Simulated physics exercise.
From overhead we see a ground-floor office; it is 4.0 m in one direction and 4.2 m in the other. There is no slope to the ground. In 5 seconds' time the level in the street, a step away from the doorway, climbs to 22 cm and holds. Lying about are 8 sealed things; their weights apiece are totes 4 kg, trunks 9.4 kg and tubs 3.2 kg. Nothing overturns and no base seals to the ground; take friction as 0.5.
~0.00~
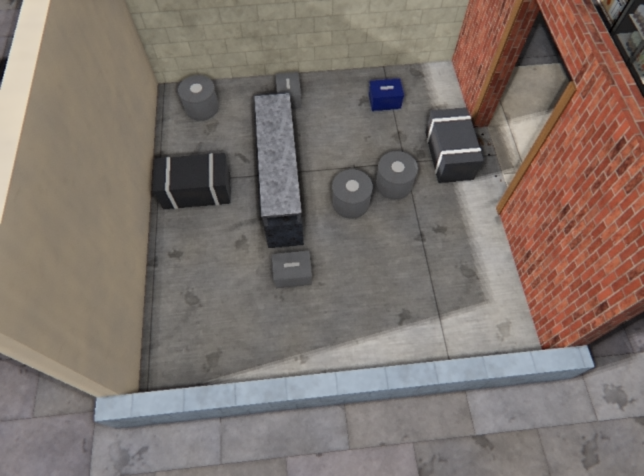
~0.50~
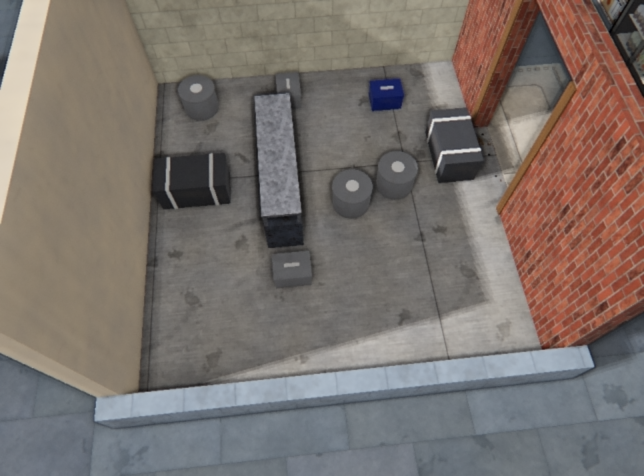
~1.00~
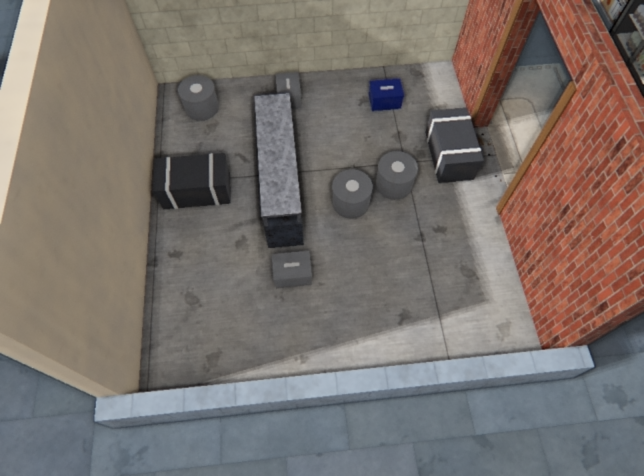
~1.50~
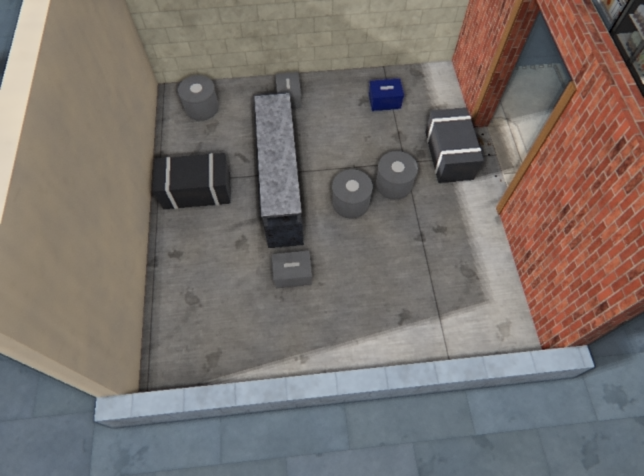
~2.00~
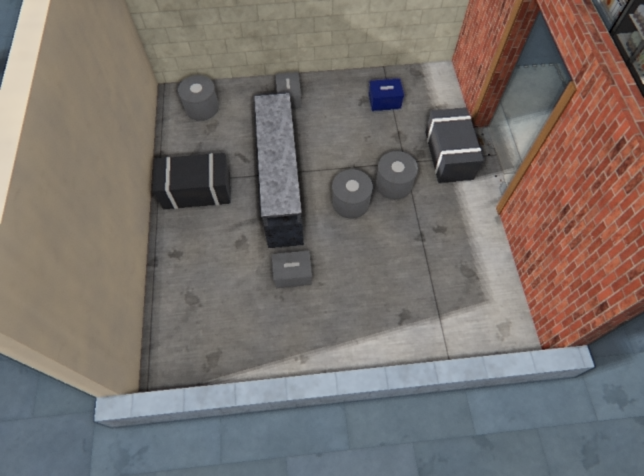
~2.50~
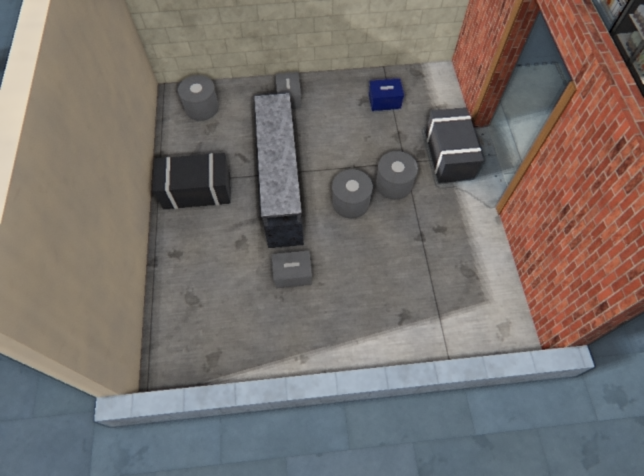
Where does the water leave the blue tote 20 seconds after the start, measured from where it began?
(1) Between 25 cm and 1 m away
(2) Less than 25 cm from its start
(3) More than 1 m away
The answer is 1.
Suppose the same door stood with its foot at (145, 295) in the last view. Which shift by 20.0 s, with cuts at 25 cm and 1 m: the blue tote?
You'd see the blue tote wander off a long way.
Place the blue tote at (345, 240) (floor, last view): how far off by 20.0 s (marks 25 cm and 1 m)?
Here it heads a good way off.
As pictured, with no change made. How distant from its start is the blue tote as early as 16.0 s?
About 80 cm by then.
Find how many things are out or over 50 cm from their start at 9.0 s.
My count gives 7.
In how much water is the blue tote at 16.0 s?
The depth there is around 11 cm.
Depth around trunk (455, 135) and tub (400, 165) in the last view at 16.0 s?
I'd estimate 13 cm for the first and 11 cm for the second.
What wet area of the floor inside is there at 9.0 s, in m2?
About 16 m2 is covered.
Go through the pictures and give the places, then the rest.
The blue tote at (387, 88) rests on the ground; 0.0 m2 under water; 0 of 8 have shifted, in the first frame.
The blue tote at (387, 88) rests on the ground; 0.0 m2 under water; 0 of 8 have shifted, in the second frame.
The blue tote at (387, 88) rests on the ground; 0.0 m2 under water; 0 of 8 have shifted, in the third frame.
The blue tote at (387, 88), on the bottom; water covers 0.0 m2; 0 of 8 have shifted, in the fourth frame.
The blue tote at (387, 88) rests on the ground; water covers 0.0 m2; 0 of 8 have shifted, in the fifth frame.
The blue tote at (387, 88), on the bottom; 0.3 m2 under water; 0 of 8 have shifted, in the sixth frame.
After 4.0 s the blue tote is near (387, 88), 0.0 m from its start, aground; 0 afloat.
After 9.0 s the blue tote is near (448, 71), 0.9 m from its start, afloat; 7 afloat.
After 16.0 s the blue tote is near (454, 90), 0.8 m from its start, afloat; 8 afloat.
After 20.0 s the blue tote is near (416, 65), 0.5 m from its start, afloat; 8 afloat.
